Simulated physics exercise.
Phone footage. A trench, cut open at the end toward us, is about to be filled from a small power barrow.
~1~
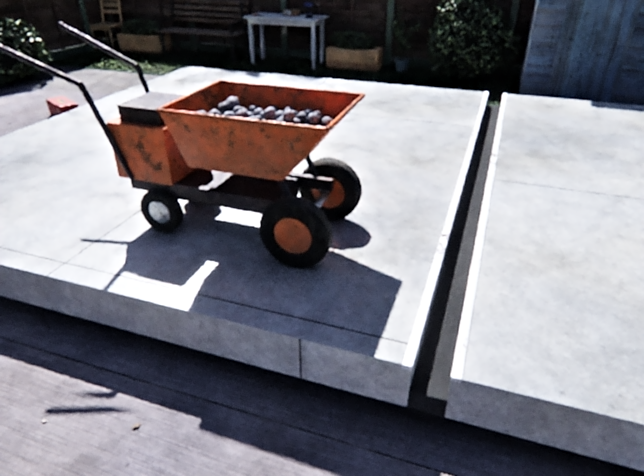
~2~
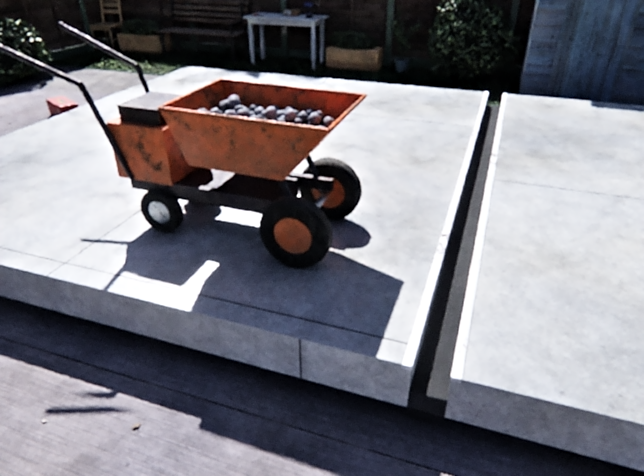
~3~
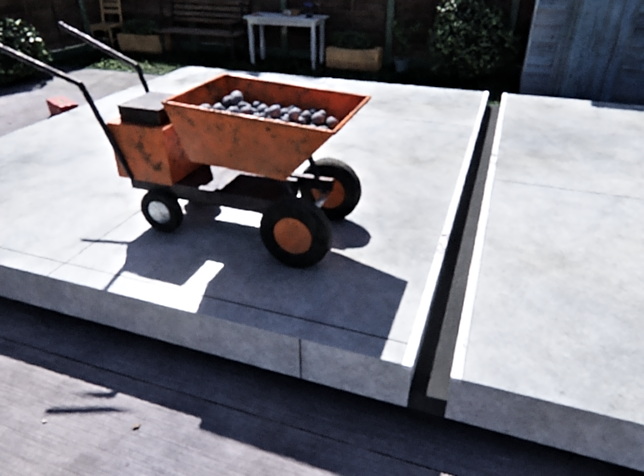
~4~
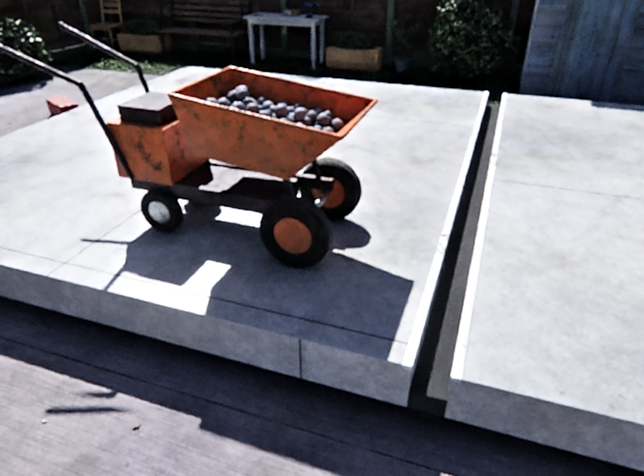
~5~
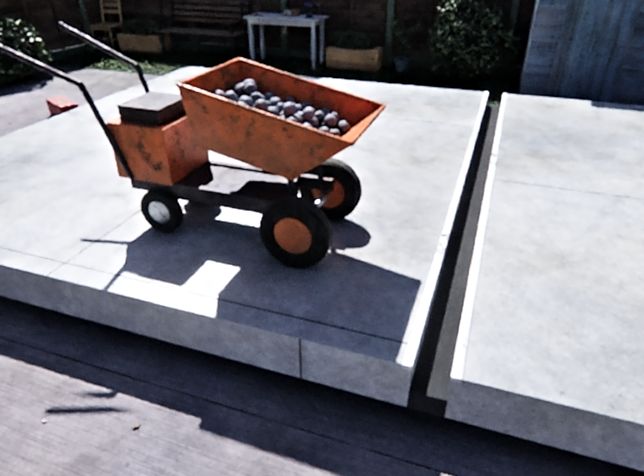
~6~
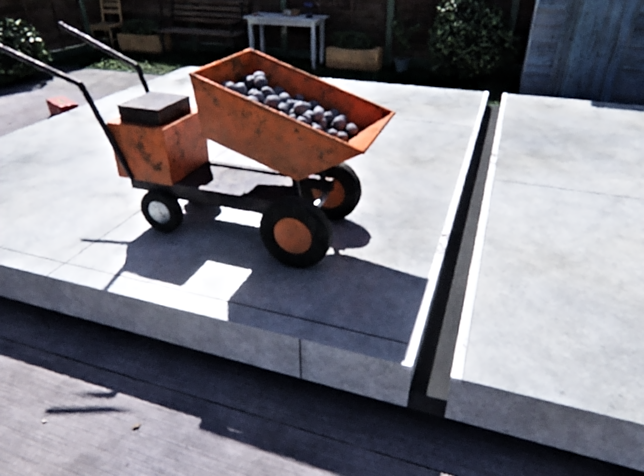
In a sunny yard, the orange skip of a small barrow loaded with round cobbles tilts gradually rightward beside a narrow trench.
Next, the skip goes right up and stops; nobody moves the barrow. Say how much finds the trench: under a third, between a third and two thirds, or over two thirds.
I'd say between one and two thirds of it lands in the trench.
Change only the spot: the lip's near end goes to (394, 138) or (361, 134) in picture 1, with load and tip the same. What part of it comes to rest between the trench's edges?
About 0 %, then 30 %.
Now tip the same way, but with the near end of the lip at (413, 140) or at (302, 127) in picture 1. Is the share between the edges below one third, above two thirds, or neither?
Under a third; then one to two thirds.
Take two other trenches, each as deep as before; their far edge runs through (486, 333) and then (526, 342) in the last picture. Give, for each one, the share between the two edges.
Roughly 70 per cent, and 90 per cent.
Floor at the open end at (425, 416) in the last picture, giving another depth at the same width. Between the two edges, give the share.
About 70 per cent.
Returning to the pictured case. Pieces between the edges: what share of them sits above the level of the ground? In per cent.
My estimate would be close to 30 per cent.
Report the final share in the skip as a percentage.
It ends up near 10 per cent.
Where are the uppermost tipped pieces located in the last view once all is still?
Around (441, 251).
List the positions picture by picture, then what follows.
Lip of the skip at (327, 130), level; top of the load at (243, 121), round cobbles; first edge of the trench at (421, 319); far edge at (465, 329), the trench under half as wide as the skip, and about as deep as wide, in the first picture.
Lip of the skip at (328, 131), level; top of the load at (244, 120), in the second picture.
Lip of the skip at (334, 133), tipped barely; top of the load at (235, 113), in the third picture.
Lip of the skip at (342, 138), tipped a little; top of the load at (240, 109), in the fourth picture.
Lip of the skip at (352, 144), tipped a little; top of the load at (244, 103), in the fifth picture.
Lip of the skip at (363, 153), tipped clearly; top of the load at (239, 102); first edge of the trench at (421, 319); far edge at (465, 329), in the sixth picture.
Soon after the last picture, skip tipped steeply; all in the skip.
A little later, skip tipped right over; about two thirds in the skip; a small part short of the trench; about a quarter in or heaped over the trench; a stray few beyond it; a stray few falling.
Later still, skip tipped right over; a small part in the skip; a small part short of the trench; about half in or heaped over the trench; about a quarter beyond it.
At rest, skip tipped right over; a small part in the skip; a small part short of the trench; about half in or heaped over the trench; about a quarter beyond it.
